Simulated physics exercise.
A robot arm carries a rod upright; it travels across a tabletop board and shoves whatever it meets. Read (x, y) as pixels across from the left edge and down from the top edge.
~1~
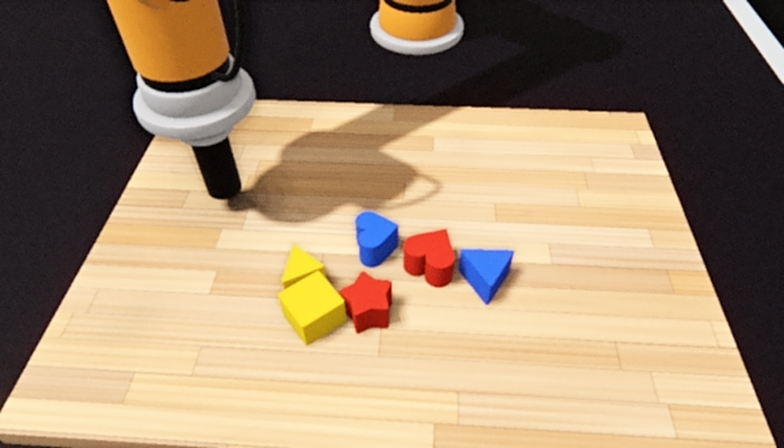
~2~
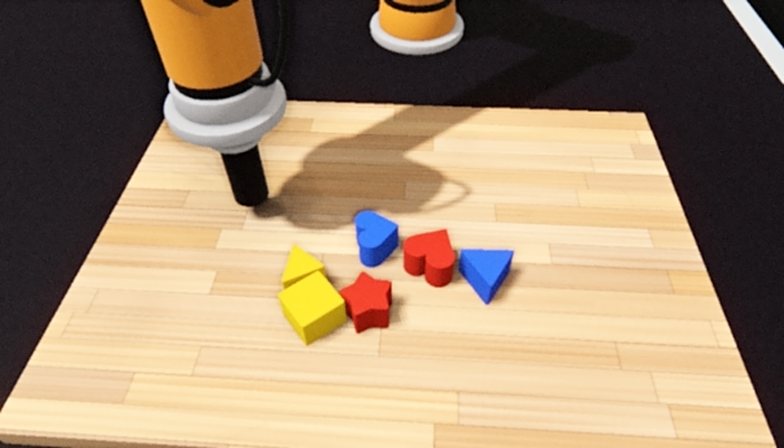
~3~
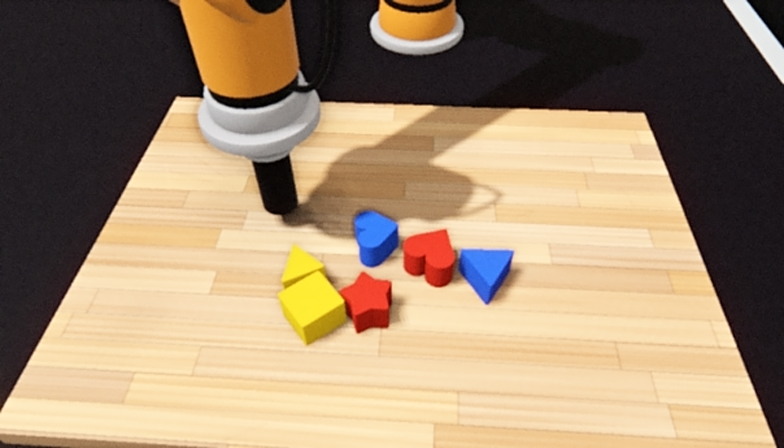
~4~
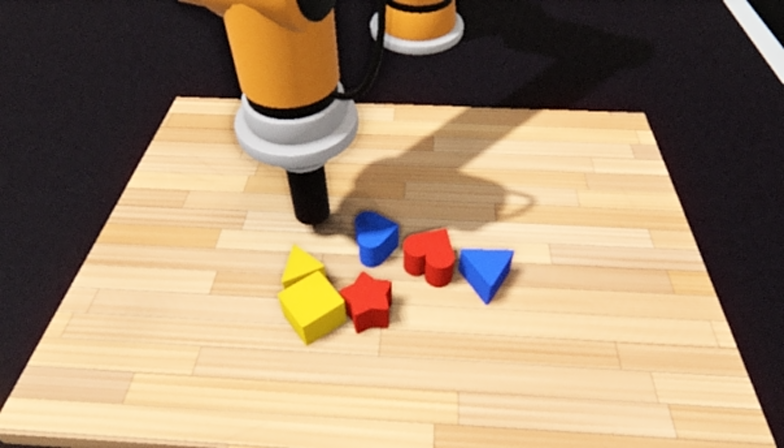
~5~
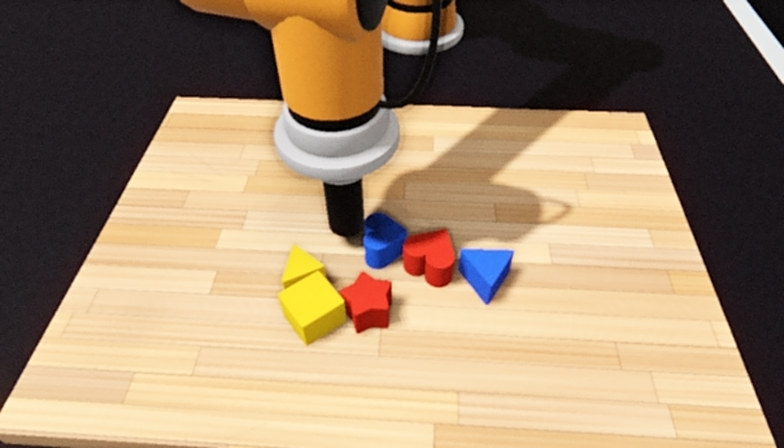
A robot arm moves its black rod right and slightly nudges the blue heart-shaped block.
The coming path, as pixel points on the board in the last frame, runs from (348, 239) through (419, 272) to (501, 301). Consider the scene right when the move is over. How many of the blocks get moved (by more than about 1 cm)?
I'd say three or more blocks get shifted by more than about 1 cm.
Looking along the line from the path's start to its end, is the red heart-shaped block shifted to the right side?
The answer is yes.
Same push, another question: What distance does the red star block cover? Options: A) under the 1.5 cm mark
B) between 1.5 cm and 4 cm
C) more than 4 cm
A (under the 1.5 cm mark)
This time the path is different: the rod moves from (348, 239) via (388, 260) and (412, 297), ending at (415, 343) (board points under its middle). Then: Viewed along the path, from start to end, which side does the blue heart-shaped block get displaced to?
The shift is to the left of that direction.
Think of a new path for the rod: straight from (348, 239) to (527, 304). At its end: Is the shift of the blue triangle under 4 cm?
Going by the path, no.
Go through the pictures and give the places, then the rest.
Tip of the rod (225, 188), middles of tops, red star block (367, 293), blue heart-shaped block (374, 228), red heart-shaped block (432, 247), blue triangle (489, 261), in the first picture.
Rod (252, 195), nothing pushed, in the second picture.
Rod (281, 203), nothing pushed, in the third picture.
Rod (313, 213), nothing pushed, in the fourth picture.
Rod (347, 224), red star block (367, 293), blue heart-shaped block (382, 230), red heart-shaped block (432, 247), blue triangle (489, 261), in the fifth picture.
What follows on the original path. One third of the way, rod (394, 247); blue heart-shaped block (429, 237); red heart-shaped block (452, 265), turned 25° anticlockwise; blue triangle (492, 260).
Two thirds of the way, rod (447, 268); blue heart-shaped block (460, 236), turned 65° anticlockwise; red heart-shaped block (478, 287), turned 20° anticlockwise; blue triangle (505, 258), turned 20° clockwise.
At the end, rod (505, 287); red star block unmoved; blue heart-shaped block (461, 236), turned 70° anticlockwise; red heart-shaped block (515, 317), turned 15° clockwise; blue triangle (524, 258), turned 20° anticlockwise.
